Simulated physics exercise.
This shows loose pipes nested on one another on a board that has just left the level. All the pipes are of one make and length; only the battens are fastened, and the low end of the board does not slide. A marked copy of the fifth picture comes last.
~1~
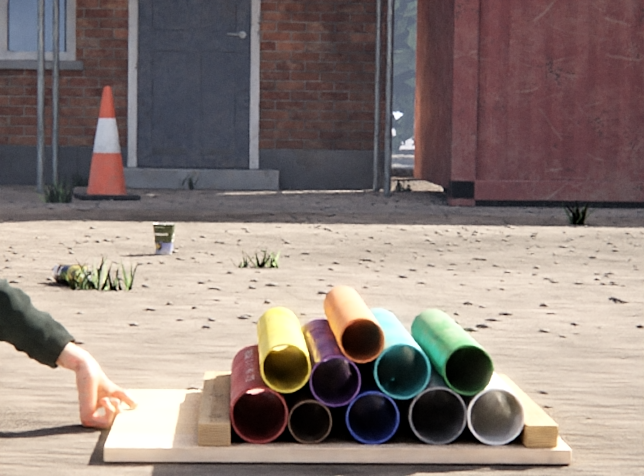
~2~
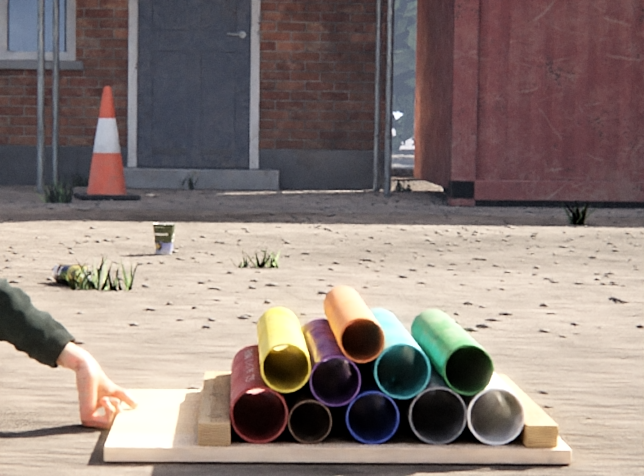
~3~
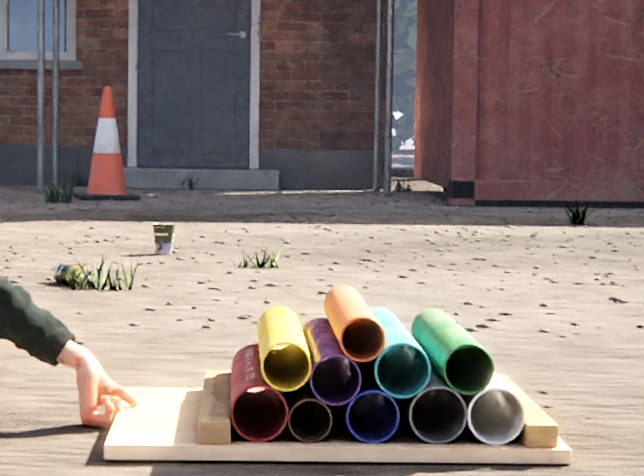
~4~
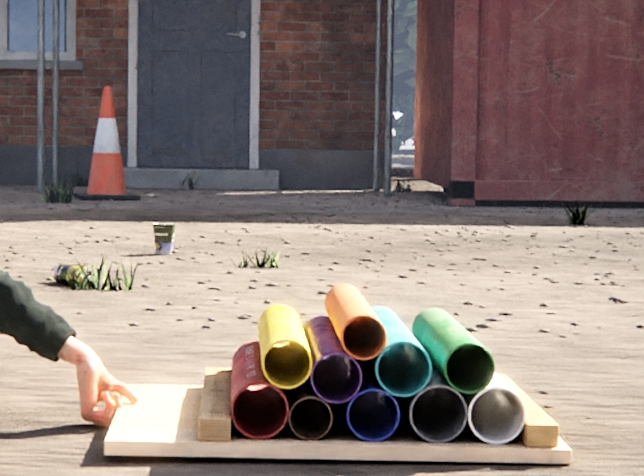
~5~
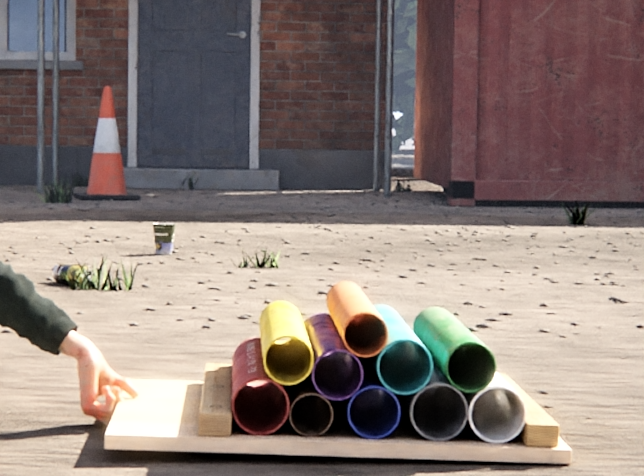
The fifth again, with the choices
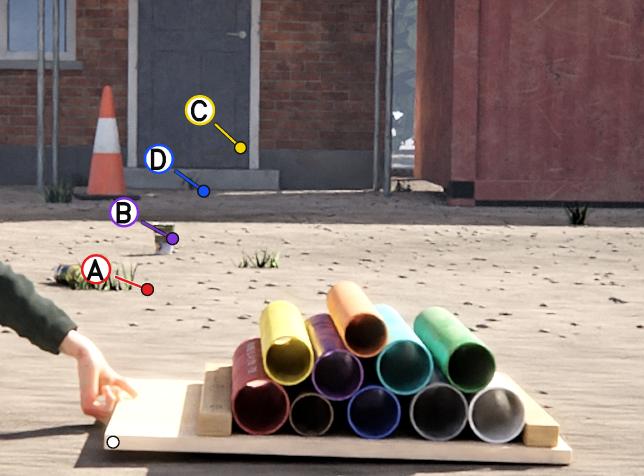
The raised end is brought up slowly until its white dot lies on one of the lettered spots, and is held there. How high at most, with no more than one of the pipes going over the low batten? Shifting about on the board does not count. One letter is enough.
The highest mark that will do is A.
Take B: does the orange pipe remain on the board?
No, with B.
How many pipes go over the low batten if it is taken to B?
With B, five.
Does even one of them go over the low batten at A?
No.
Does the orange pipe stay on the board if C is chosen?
No, with C.
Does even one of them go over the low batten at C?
Yes, at C.
On the marked copy, A at (148, 289); B at (172, 239); C at (240, 148); D at (204, 191); the white dot at (113, 442).
With A. Early on, board at 15°.
Further on, board at 21°.
At the end, board at 21°, none over the low batten.
As for the rest, B five over the low batten; C five over the low batten; D five over the low batten.
